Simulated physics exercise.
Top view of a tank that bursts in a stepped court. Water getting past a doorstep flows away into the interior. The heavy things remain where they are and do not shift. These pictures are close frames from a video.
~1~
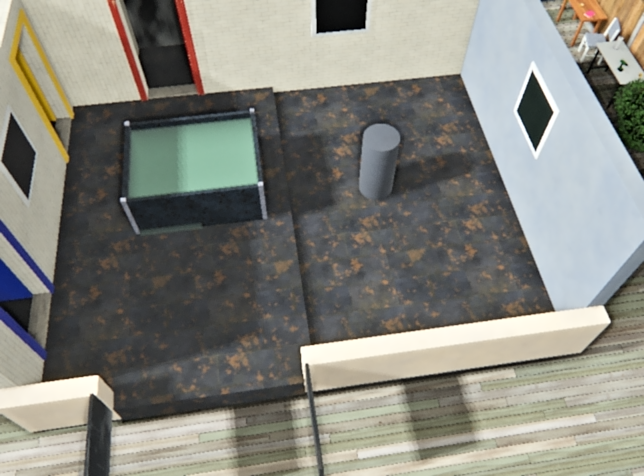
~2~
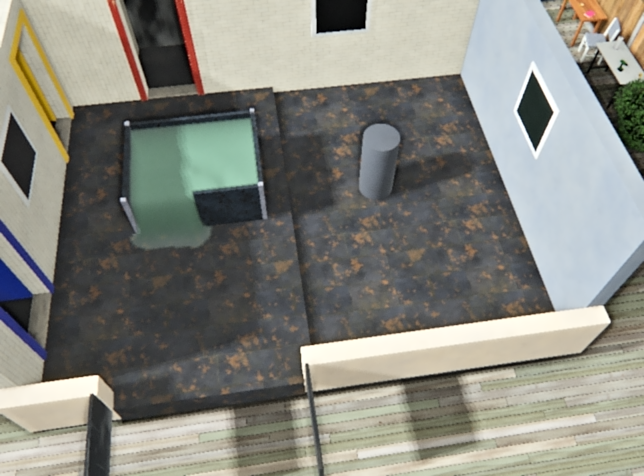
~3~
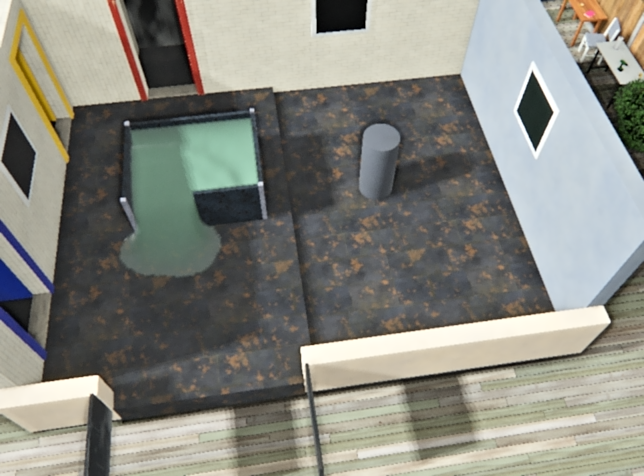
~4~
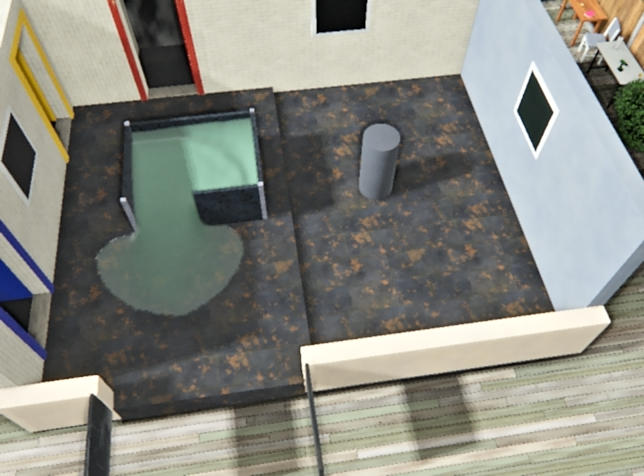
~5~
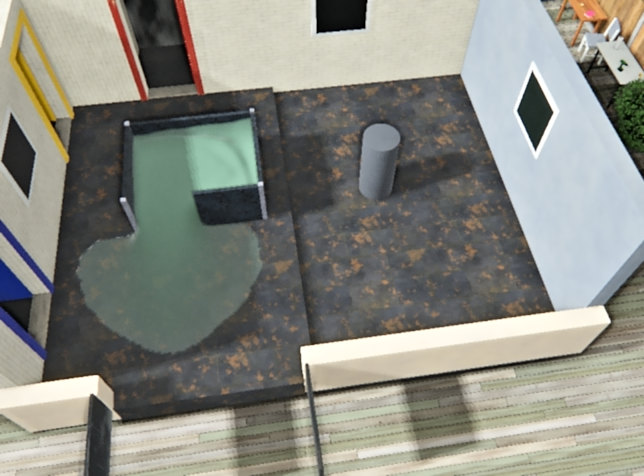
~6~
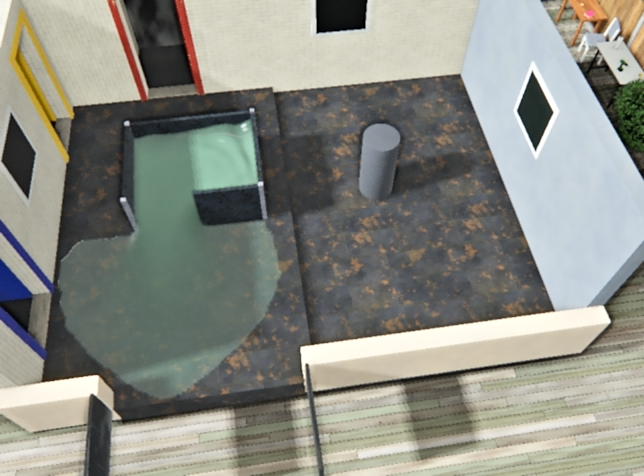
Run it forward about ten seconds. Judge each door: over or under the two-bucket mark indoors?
My call: Blue door, over; red door, under; yellow door, under.
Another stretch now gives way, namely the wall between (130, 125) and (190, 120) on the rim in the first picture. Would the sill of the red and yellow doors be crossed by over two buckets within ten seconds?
In short: The red door exceeds the limit; the yellow door exceeds the limit.
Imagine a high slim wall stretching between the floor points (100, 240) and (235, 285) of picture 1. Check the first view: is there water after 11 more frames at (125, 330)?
There: Free of water.
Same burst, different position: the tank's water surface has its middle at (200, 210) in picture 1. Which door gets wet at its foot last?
It's the door marked red.
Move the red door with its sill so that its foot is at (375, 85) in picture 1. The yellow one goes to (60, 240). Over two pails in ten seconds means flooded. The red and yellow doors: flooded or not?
Red door stays within it, yellow door stays within it.
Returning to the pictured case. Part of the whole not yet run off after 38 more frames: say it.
40 %.
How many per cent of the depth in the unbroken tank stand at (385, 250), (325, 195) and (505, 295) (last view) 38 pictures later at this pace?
Around 0, 0 and 2 percent, in that order.
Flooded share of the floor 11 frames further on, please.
Around 25 percent of it.
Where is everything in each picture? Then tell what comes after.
Still water in the tank at (192, 157), in the first picture.
Water pours out at (167, 216) and has run to (205, 235), in the second picture.
The front is at (203, 266), out from the gap at (168, 218), in the third picture.
Water pours out at (169, 219) and has run to (188, 308), in the fourth picture.
The front is at (158, 347), out from the gap at (169, 219), in the fifth picture.
The front is at a hidden place, out from the gap at (168, 219), in the sixth picture.
A moment on, water covers 25 % of the floor; the blue door under two buckets in, the red door not reached, the yellow door not reached.
Next, water covers 25 % of the floor; the blue door over two buckets in, the red door not reached, the yellow door not reached.
Then, water covers 25 % of the floor; the blue door far over two buckets in, the red door not reached, the yellow door not reached.
Later, water covers 30 % of the floor; the blue door far over two buckets in, the red door not reached, the yellow door not reached.
In the end, water covers 35 % of the floor; the blue door far over two buckets in, the red door wet at the sill, nothing in, the yellow door wet at the sill, nothing in.
